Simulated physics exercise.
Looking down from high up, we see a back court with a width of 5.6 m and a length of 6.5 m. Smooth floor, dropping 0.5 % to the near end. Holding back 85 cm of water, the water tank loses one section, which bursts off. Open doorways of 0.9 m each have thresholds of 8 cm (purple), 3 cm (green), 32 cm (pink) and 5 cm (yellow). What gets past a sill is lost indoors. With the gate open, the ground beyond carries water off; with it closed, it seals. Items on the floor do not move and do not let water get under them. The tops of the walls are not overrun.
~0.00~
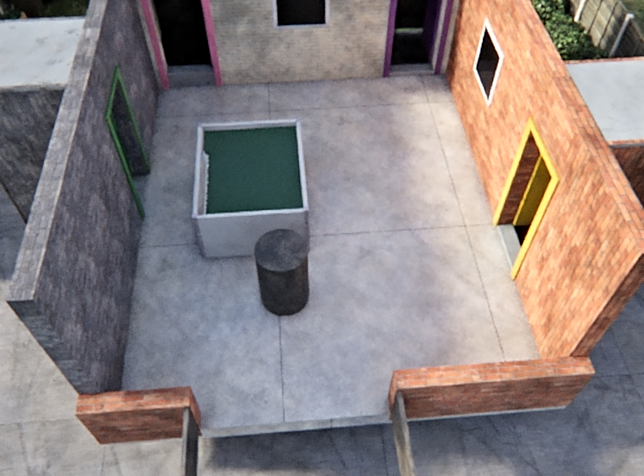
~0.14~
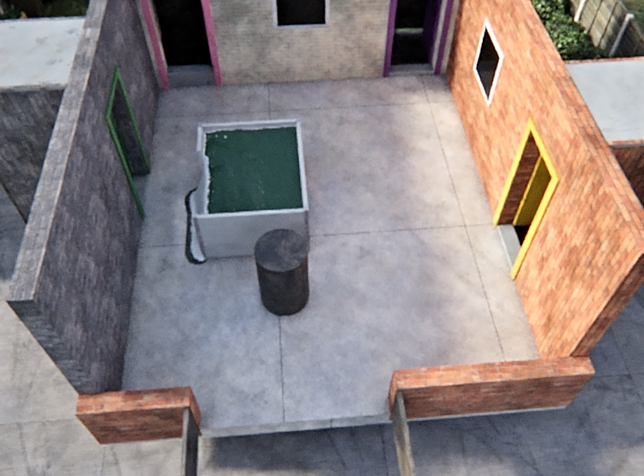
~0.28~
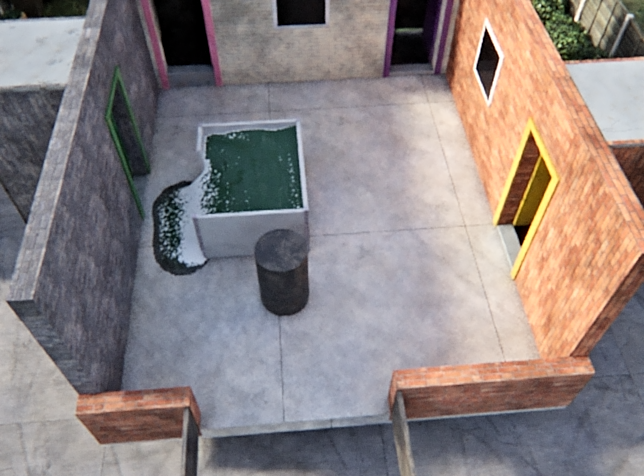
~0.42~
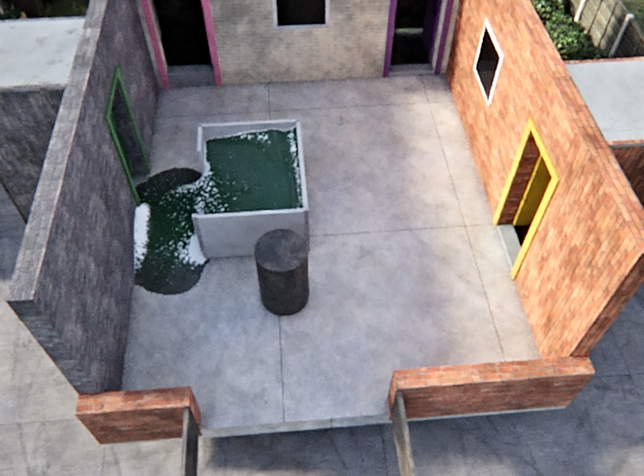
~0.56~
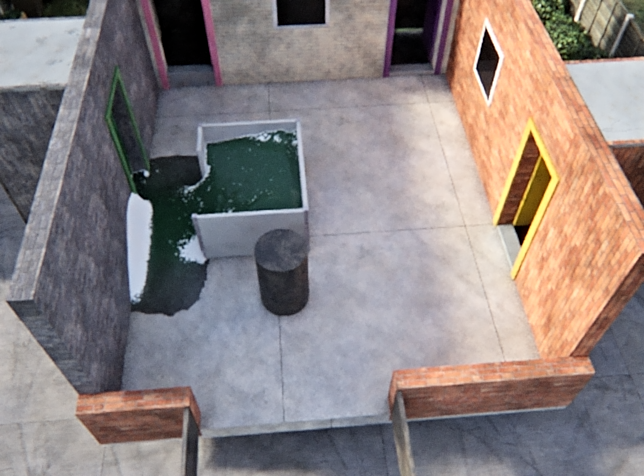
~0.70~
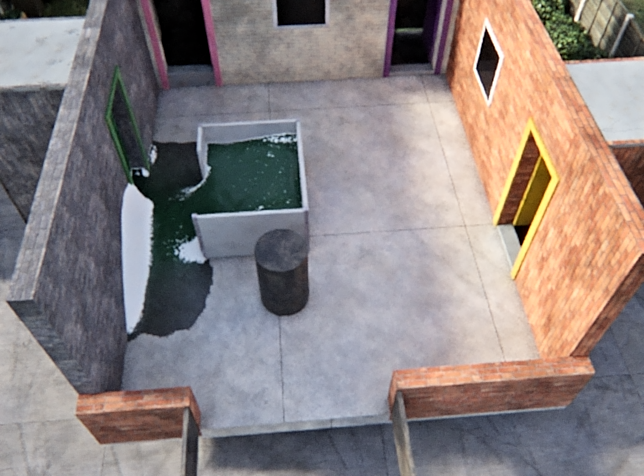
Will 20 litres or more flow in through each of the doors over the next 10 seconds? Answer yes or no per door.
Purple door: No, green door: Yes, pink door: No, yellow door: No.
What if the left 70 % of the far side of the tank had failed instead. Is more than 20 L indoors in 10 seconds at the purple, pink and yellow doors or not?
For purple, too much; for pink, too much; for yellow, too little.
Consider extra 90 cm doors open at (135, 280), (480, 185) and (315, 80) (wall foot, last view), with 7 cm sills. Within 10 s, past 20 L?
Note, doorways in listed order: Goes beyond, stays short, stays short.
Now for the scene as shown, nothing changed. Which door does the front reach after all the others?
It would be the yellow one.
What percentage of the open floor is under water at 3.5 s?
Around 45 per cent.
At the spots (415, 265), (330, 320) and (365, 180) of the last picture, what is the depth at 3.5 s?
Approximately 0, 3 and 0 centimetres, going through them in turn.
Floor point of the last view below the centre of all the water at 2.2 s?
Balance point at about (208, 243).
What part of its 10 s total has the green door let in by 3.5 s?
By then it's near 80% of the total.
After 1.4 s water covers 15 % of the floor and is deepest (52 cm) near (153, 237); purple door not reached, green door 28 cm at the sill, 236 L in, pink door not reached, yellow door not reached.
After 2.2 s water covers 30 % of the floor and is deepest (40 cm) near (118, 417); purple door not reached, green door 19 cm at the sill, 379 L in, pink door 16 cm at the sill, 0 L in, yellow door not reached.
After 3.5 s water covers 45 % of the floor and is deepest (23 cm) near (118, 417); purple door not reached, green door 14 cm at the sill, 495 L in, pink door 15 cm at the sill, 0 L in, yellow door not reached.
After 6.0 s water covers 75 % of the floor and is deepest (12 cm) near (118, 417); purple door 2 cm at the sill, 0 L in, green door 8 cm at the sill, 578 L in, pink door 7 cm at the sill, 0 L in, yellow door 6 cm at the sill, 0 L in.
After 10.0 s water covers 95 % of the floor and is deepest (6 cm) near (118, 417); purple door 3 cm at the sill, 0 L in, green door 4 cm at the sill, 608 L in, pink door 3 cm at the sill, 0 L in, yellow door 4 cm at the sill, 1 L in.
